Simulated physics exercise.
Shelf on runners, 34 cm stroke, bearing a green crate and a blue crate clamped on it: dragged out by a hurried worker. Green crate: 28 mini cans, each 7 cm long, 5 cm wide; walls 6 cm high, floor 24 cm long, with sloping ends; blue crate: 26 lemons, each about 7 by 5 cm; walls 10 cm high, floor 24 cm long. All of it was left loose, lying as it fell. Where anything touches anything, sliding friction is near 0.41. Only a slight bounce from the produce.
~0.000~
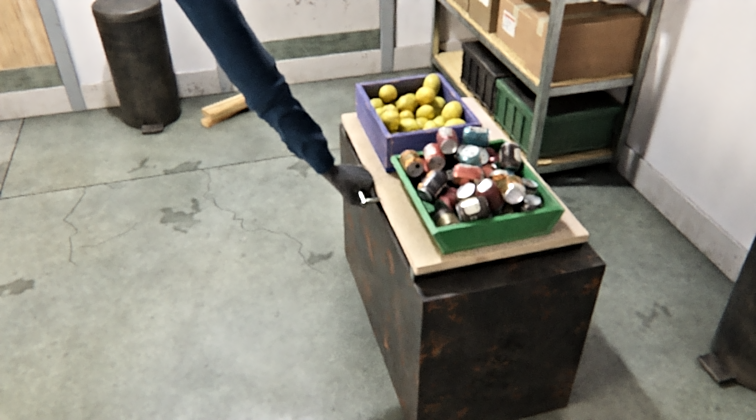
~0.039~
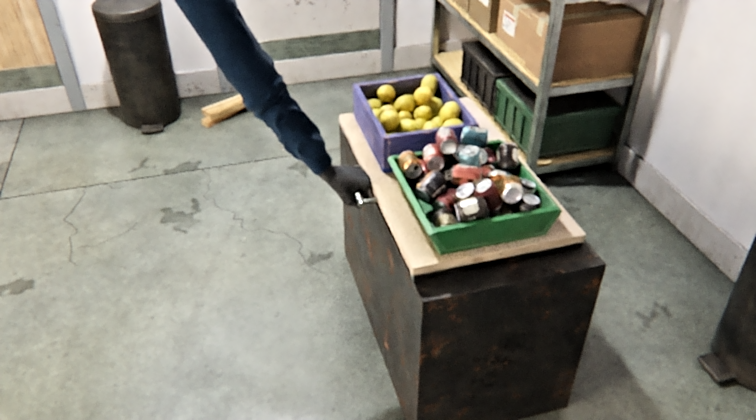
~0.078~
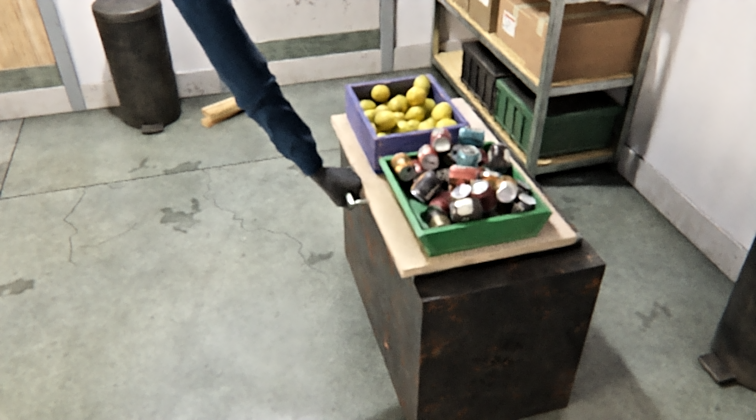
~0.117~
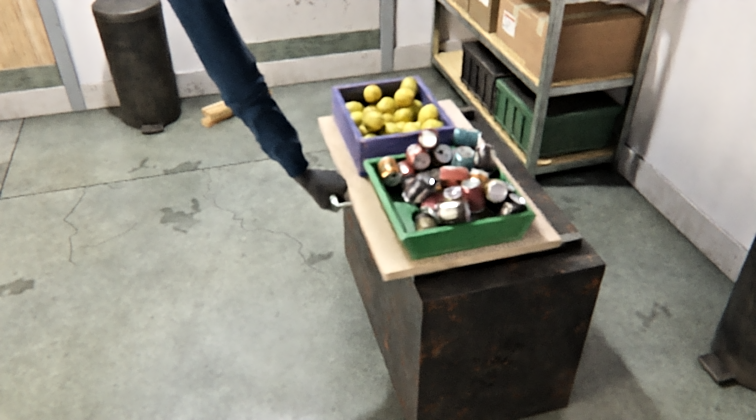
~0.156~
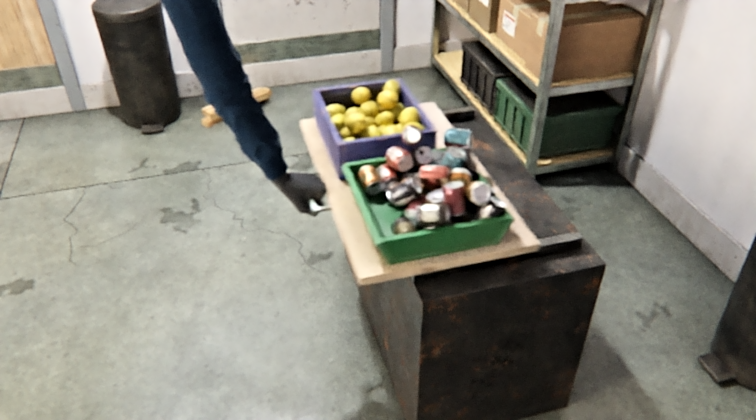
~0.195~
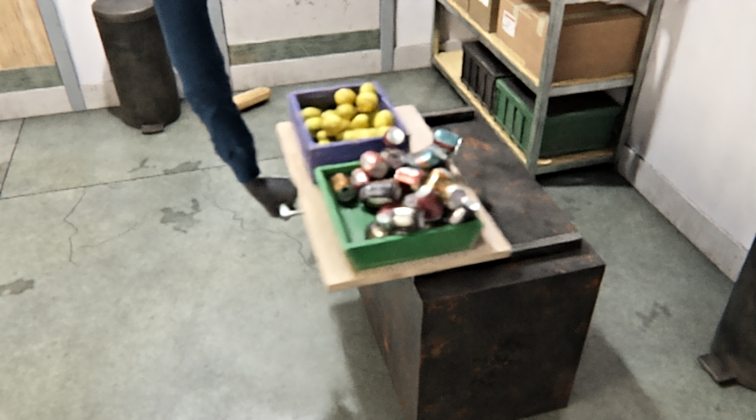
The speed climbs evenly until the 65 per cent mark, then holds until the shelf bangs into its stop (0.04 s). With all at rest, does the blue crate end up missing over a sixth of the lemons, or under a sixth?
Under a sixth.
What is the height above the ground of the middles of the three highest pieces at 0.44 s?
Roughly 84 centimetres.
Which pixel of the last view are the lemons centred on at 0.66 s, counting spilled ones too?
(285, 143).
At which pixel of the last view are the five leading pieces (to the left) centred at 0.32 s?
I'd put them at about (275, 183).
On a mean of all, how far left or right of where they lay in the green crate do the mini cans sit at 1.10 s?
About 24 cm to the left.
After 0.24 s, the runners reach their end.
After 0.32 s, green crate 27 in, 1 out and blue crate 26 in, 0 out.
After 0.44 s, green crate 21 in, 7 out and blue crate 26 in, 0 out.
After 0.66 s, green crate 17 in, 11 out and blue crate 25 in, 1 out.
When it is over (at 1.10 s), green crate 17 in, 11 out and blue crate 25 in, 1 out. Asked share, 1 of 26, 4 per cent.
